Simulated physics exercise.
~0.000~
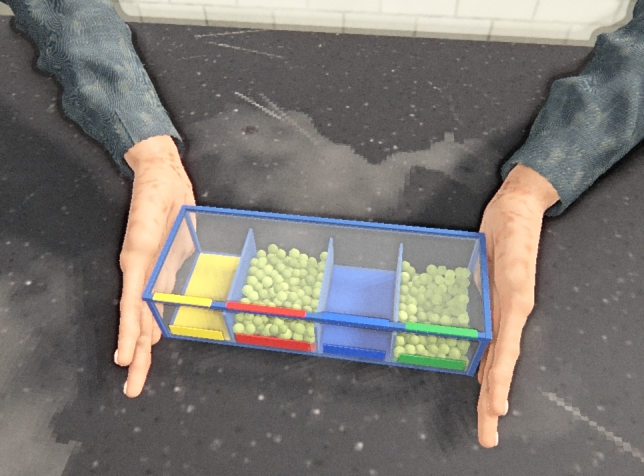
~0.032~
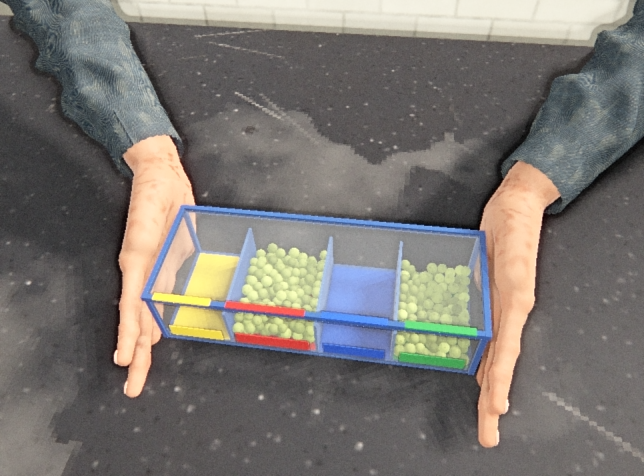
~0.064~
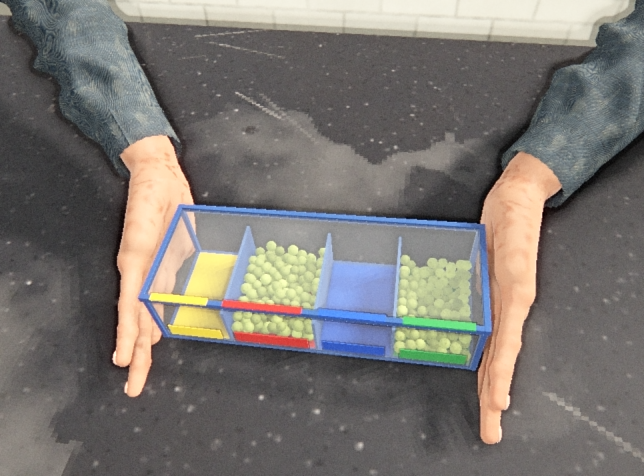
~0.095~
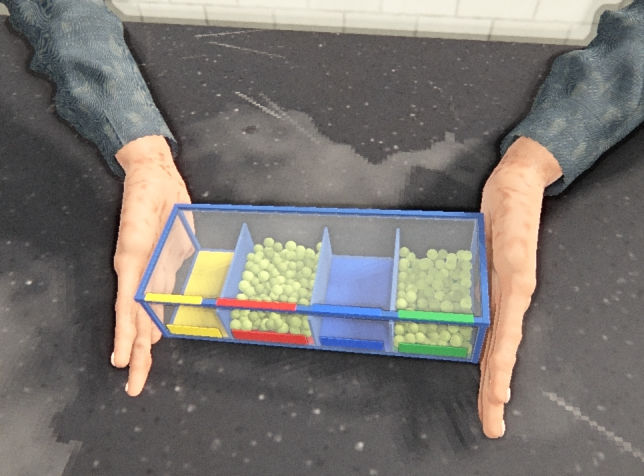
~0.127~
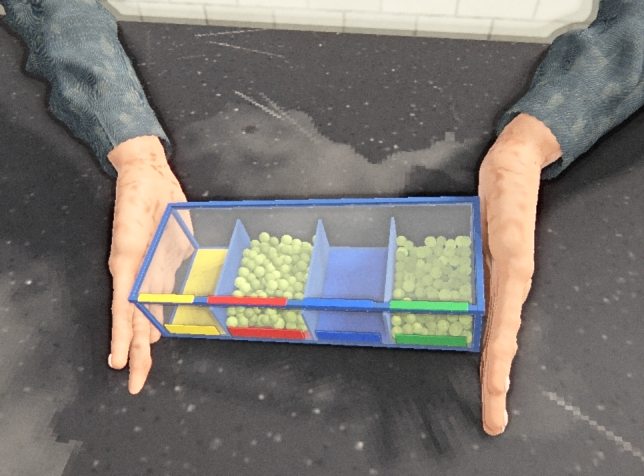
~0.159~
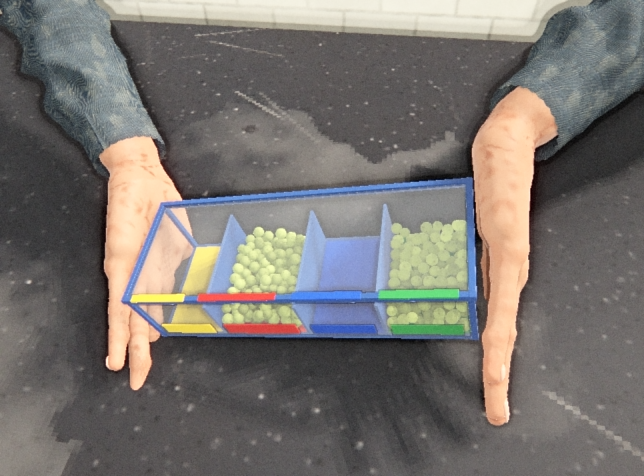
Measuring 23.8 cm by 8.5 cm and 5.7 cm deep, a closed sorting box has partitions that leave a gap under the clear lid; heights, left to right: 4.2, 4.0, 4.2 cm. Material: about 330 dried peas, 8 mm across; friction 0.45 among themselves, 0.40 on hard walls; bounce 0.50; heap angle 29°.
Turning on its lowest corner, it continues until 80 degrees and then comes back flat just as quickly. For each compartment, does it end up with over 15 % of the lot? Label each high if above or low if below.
Red: High; blue: Low; green: High; yellow: Low.
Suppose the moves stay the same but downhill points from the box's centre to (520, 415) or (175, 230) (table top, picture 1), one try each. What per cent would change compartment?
Near 10 and 15 percent, in that order.
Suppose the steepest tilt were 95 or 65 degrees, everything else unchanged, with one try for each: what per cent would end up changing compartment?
Close to 20 in a hundred first, and 10 in a hundred second.
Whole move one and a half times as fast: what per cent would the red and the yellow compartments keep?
Expect red at 55 percent and yellow at 5 percent.
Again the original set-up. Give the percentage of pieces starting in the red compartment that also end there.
Around 90 %.
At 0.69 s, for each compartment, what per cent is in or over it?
Red 55 %, blue 0 %, green 40 %, yellow 0 %.
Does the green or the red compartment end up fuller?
That would be the red compartment.
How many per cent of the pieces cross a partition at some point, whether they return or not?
Close to 15 percent.
After 0.69 s, tilt 80 degrees; red 55 %, green 40 %.
Then, at 1.05 s, tilt 34 degrees; red 55 %, blue 5 %, green 35 %, yellow 10 %.
After 1.49 s, tilt 0 degrees; red 55 %, blue 5 %, green 35 %, yellow 10 %.
At rest (1.9 s), red 55 %, blue 5 %, green 35 %, yellow 10 %.
